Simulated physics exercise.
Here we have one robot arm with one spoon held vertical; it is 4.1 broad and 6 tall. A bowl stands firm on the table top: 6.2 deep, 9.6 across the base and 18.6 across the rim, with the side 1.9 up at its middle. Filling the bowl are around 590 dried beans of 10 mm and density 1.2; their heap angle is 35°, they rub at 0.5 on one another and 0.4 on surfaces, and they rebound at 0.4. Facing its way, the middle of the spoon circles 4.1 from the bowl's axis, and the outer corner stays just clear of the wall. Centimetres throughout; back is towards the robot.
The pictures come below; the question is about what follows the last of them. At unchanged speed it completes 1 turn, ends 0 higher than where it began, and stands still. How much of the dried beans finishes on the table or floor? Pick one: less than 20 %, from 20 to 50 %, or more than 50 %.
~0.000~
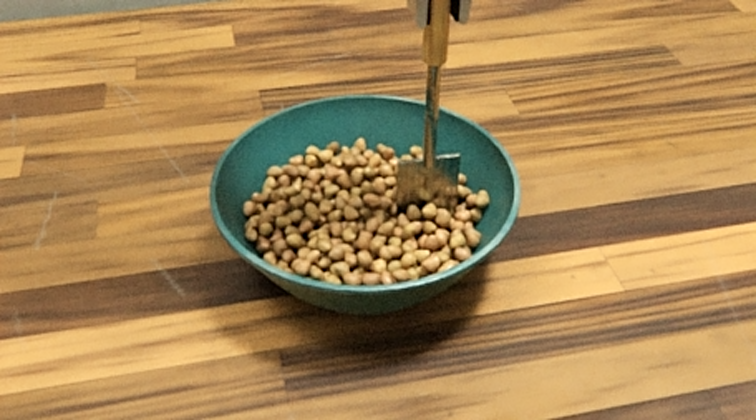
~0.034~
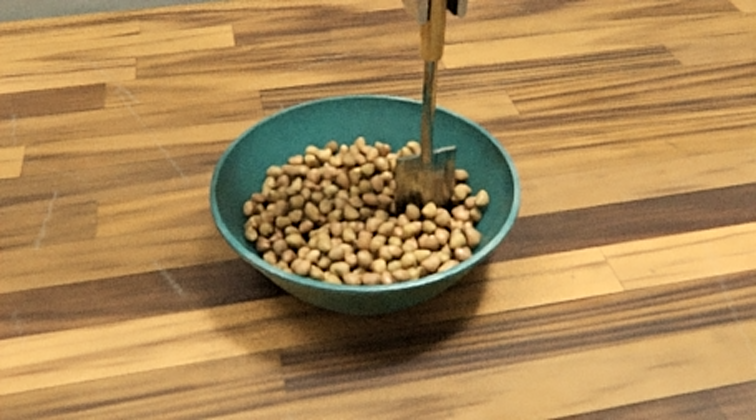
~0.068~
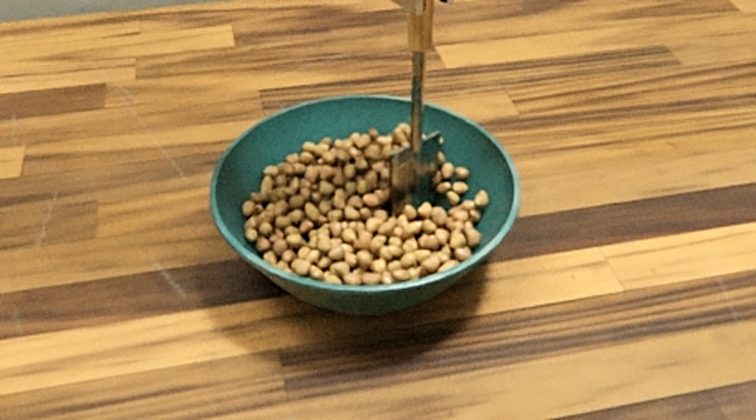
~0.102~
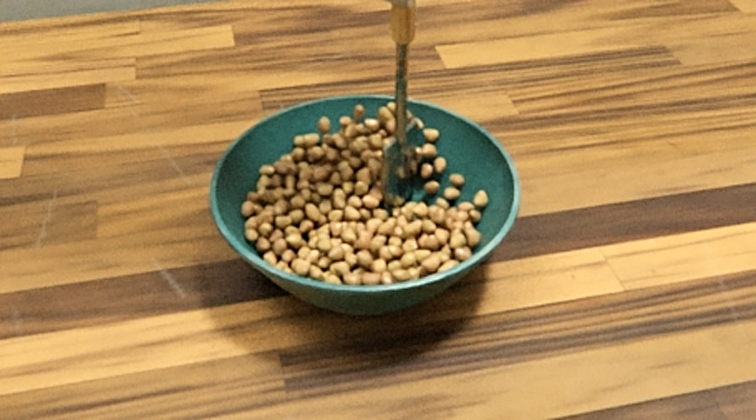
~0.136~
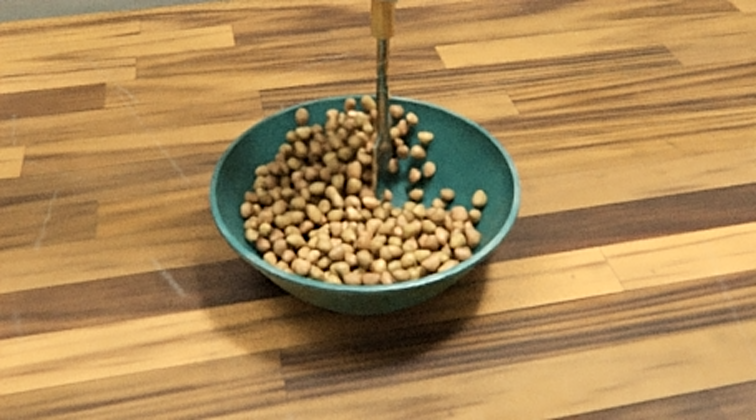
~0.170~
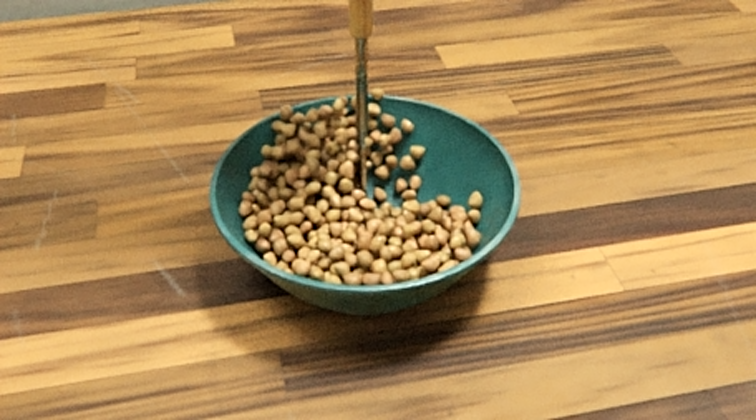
Less than 20 %.
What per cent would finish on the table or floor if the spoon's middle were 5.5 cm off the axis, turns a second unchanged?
Around 15 in a hundred, in that case.
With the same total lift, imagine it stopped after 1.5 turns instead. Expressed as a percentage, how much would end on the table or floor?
It would be around 20 percent.
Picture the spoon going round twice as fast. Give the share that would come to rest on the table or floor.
Near 40 in a hundred, it would be.
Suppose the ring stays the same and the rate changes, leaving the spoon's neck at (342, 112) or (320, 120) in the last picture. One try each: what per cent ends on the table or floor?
It comes to roughly 15 per cent and then 25 per cent.
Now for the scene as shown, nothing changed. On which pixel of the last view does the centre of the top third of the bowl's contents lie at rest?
In the final view it lies around (407, 159).
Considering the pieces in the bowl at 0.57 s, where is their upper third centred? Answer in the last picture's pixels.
Close to pixel (453, 210).
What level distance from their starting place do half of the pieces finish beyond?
Reading: Around 8 cm.
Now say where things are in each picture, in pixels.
In the first picture, the spoon neck at (430, 139), 0° round; upper third of the load around (358, 214), from x 250 to 480, top at y 145; 591 in the bowl.
In the second picture, the spoon neck at (427, 134), 8° round; upper third of the load around (361, 212), from x 250 to 480, top at y 145.
In the third picture, the spoon neck at (416, 123), 26° round; upper third of the load around (361, 200), from x 250 to 480, top at y 130.
In the fourth picture, the spoon neck at (401, 115), 44° round; upper third of the load around (352, 188), from x 250 to 480, top at y 110.
In the fifth picture, the spoon neck at (382, 111), 63° round; upper third of the load around (341, 175), from x 245 to 480, top at y 95.
In the sixth picture, the spoon neck at (362, 109), 81° round; upper third of the load around (326, 172), from x 245 to 475, top at y 95; 591 in the bowl.
After 0.37 s, 188° round, highest piece 9 above the table; 573 in the bowl, 5 on the table or floor, 13 in flight or on the tool.
After 0.57 s, 296° round, highest piece 8 above the table; 537 in the bowl, 39 on the table or floor, 15 in flight or on the tool.
After 0.87 s, 0° round, highest piece 7 above the table; 509 in the bowl, 81 on the table or floor, 1 in flight or on the tool.
After 1.57 s, 0° round, highest piece 7 above the table; 509 in the bowl, 82 on the table or floor.
In the end, 509 in the bowl, 82 on the table or floor. That is 14 % on the table or floor.
